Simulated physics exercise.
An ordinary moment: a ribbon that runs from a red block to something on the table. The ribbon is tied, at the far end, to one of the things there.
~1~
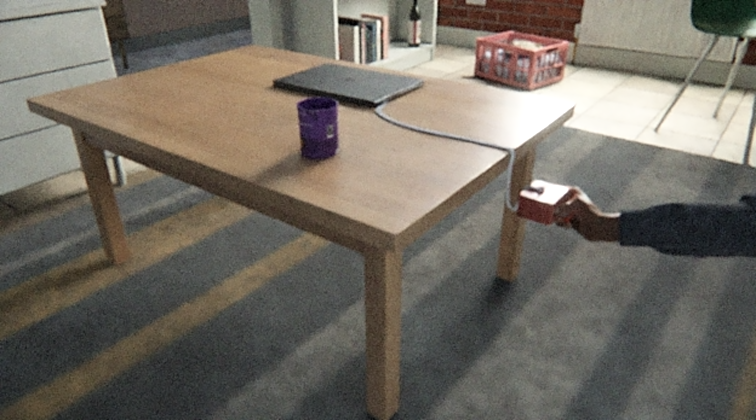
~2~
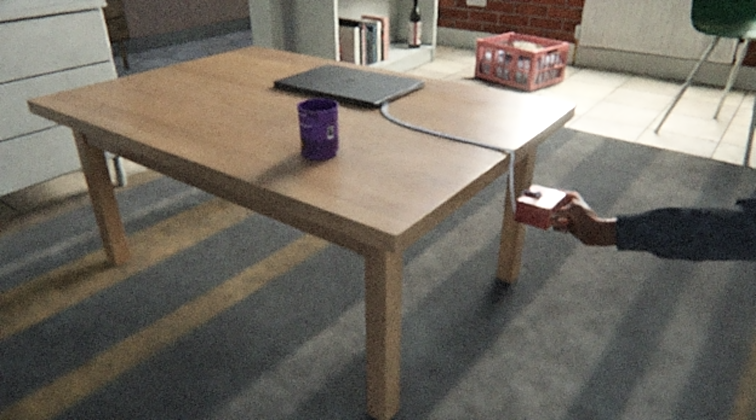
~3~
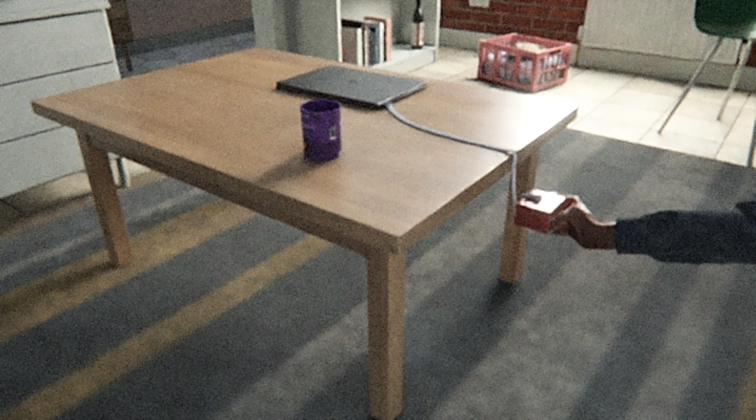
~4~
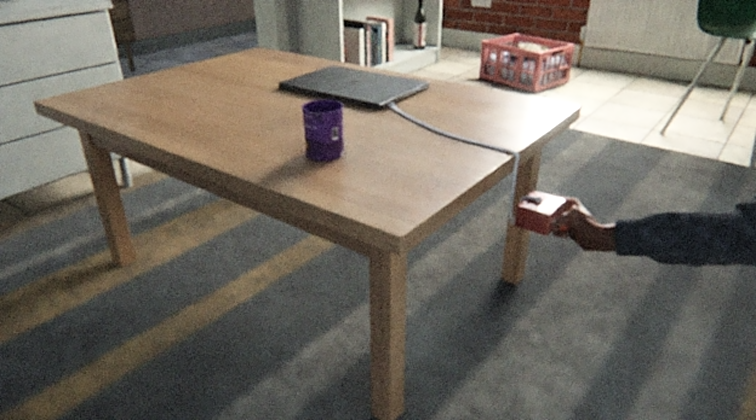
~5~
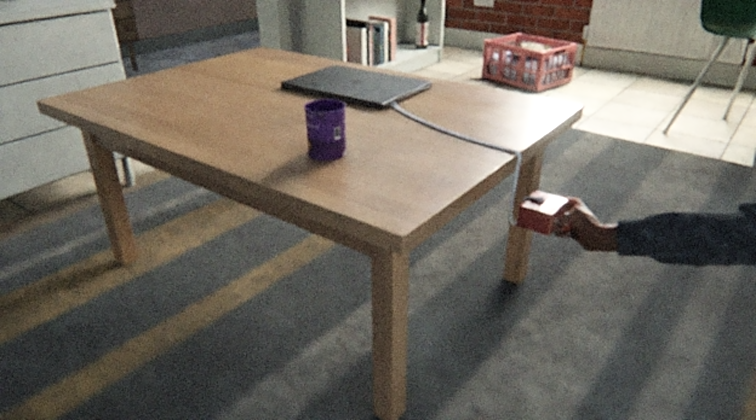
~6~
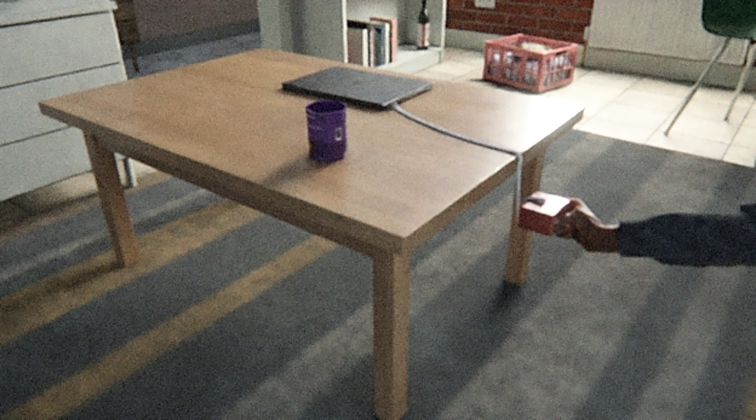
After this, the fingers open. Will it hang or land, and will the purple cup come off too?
The red block stays suspended; the purple cup stays put.
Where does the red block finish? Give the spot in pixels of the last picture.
I'd mark the resting spot at about (485, 251).
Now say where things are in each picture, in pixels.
In the first frame, red block (543, 203); grey laptop (349, 80); purple cup (317, 104).
In the second frame, red block (540, 207).
In the third frame, red block (539, 211).
In the fourth frame, red block (540, 213); ribbon through (427, 126) (488, 146).
In the fifth frame, red block (542, 213); ribbon through (432, 125) (491, 145).
In the sixth frame, red block (543, 214); grey laptop (357, 83); purple cup (326, 106); ribbon tied to the laptop, with little slack.
Then, 0.84 s past the final frame, block in the air near (540, 250); laptop shifted a little; cup still.
Then, 1.84 s past the final frame, block in the air near (518, 254); laptop shifted a little; cup still.
When it is over, block in the air near (485, 251); laptop shifted a little; cup still. The red block hangs in the air and the purple cup remains where it stands.
